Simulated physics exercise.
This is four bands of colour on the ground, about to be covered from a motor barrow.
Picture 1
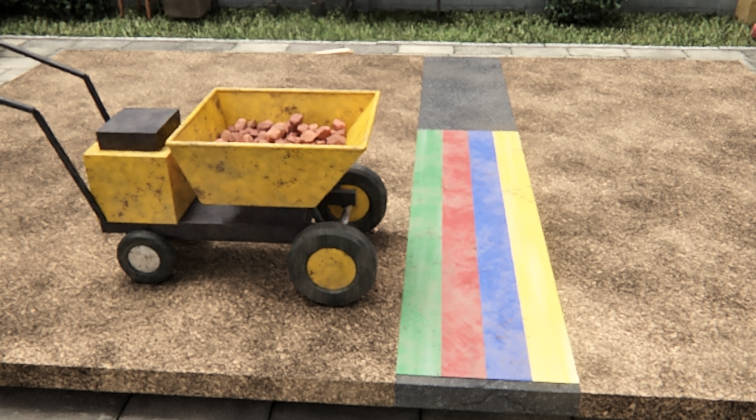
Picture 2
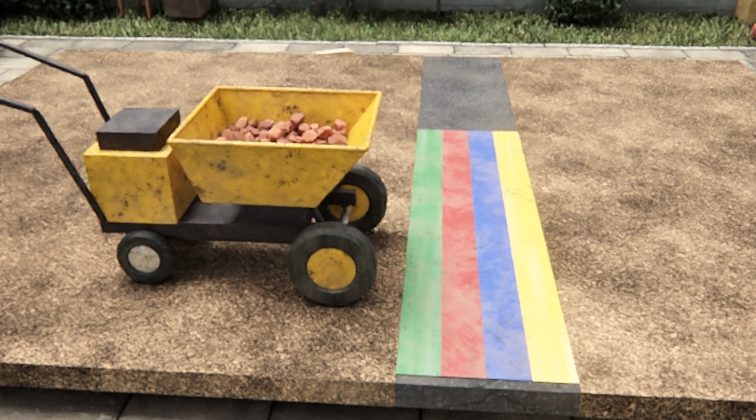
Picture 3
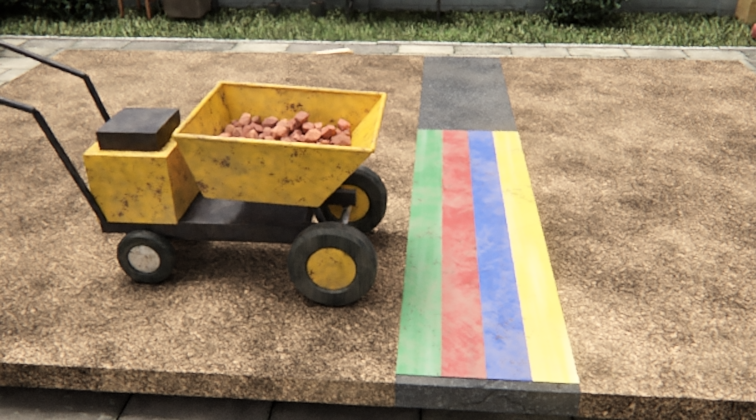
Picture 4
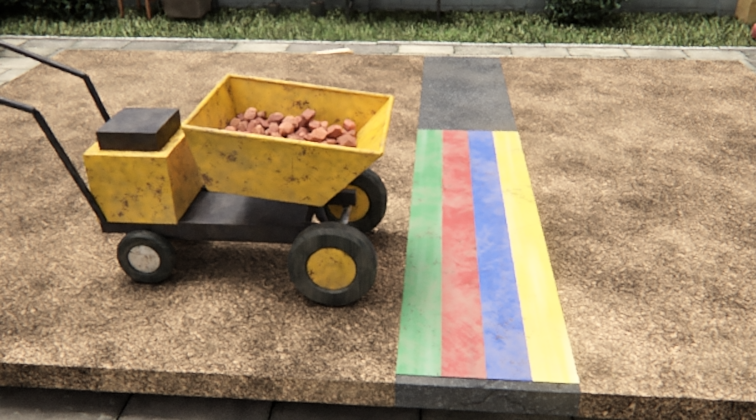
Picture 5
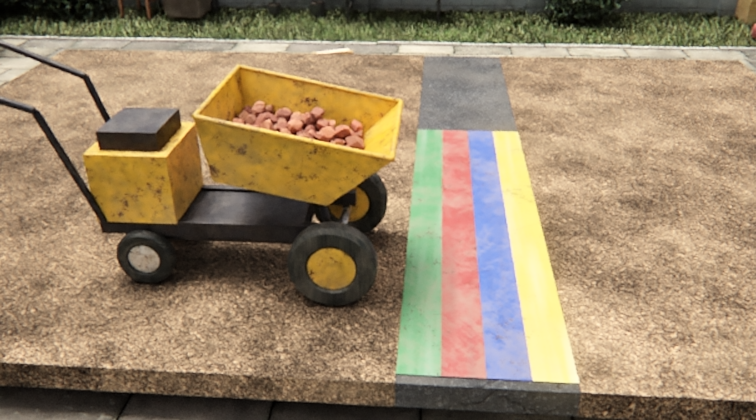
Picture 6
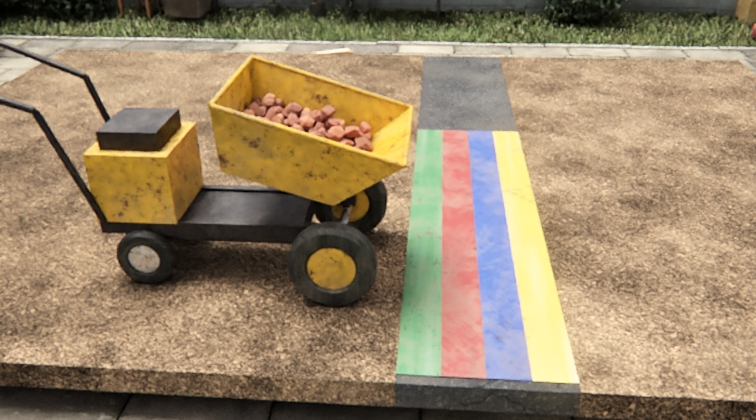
A yellow motor barrow with black handles stands at left on a speckled brown slab, seen from slightly above, with grass behind. Reddish rubble lies in its skip, and to the right four bands of green, red, blue and yellow run side by side along a dark strip. The skip starts level, then its rear rises steadily and its lip tilts rightward, while the wheels and camera stay still.
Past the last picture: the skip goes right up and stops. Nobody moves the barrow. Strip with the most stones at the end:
Blue strip.
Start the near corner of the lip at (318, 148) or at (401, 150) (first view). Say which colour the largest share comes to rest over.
Try one: The red one; try two: The yellow strip.
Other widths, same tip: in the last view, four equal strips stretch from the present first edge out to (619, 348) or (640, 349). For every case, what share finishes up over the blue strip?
Roughly 40 per cent first, then 30 per cent.
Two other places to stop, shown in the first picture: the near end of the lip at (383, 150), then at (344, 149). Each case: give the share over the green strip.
First spot 0 per cent, second spot 0 per cent.
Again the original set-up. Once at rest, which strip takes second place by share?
Rank two: The yellow one.
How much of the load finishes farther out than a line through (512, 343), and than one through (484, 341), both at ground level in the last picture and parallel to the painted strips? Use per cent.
Respectively 50 and 70 %.
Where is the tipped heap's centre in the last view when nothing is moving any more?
(505, 264).
Just after the last frame, skip tipped steeply; every one in the skip.
A moment on, skip tipped right over; the larger part in the skip; just a few over the red strip; about a tenth over the blue strip; just a few over the yellow strip.
Further on, skip tipped right over; about a tenth in the skip; about a tenth over the red strip; roughly a third over the blue strip; roughly a quarter over the yellow strip; about a tenth off the paint.
When it is over, skip tipped right over; about a tenth in the skip; just a few over the green strip; roughly a quarter over the red strip; roughly a third over the blue strip; roughly a quarter over the yellow strip; about a tenth off the paint.
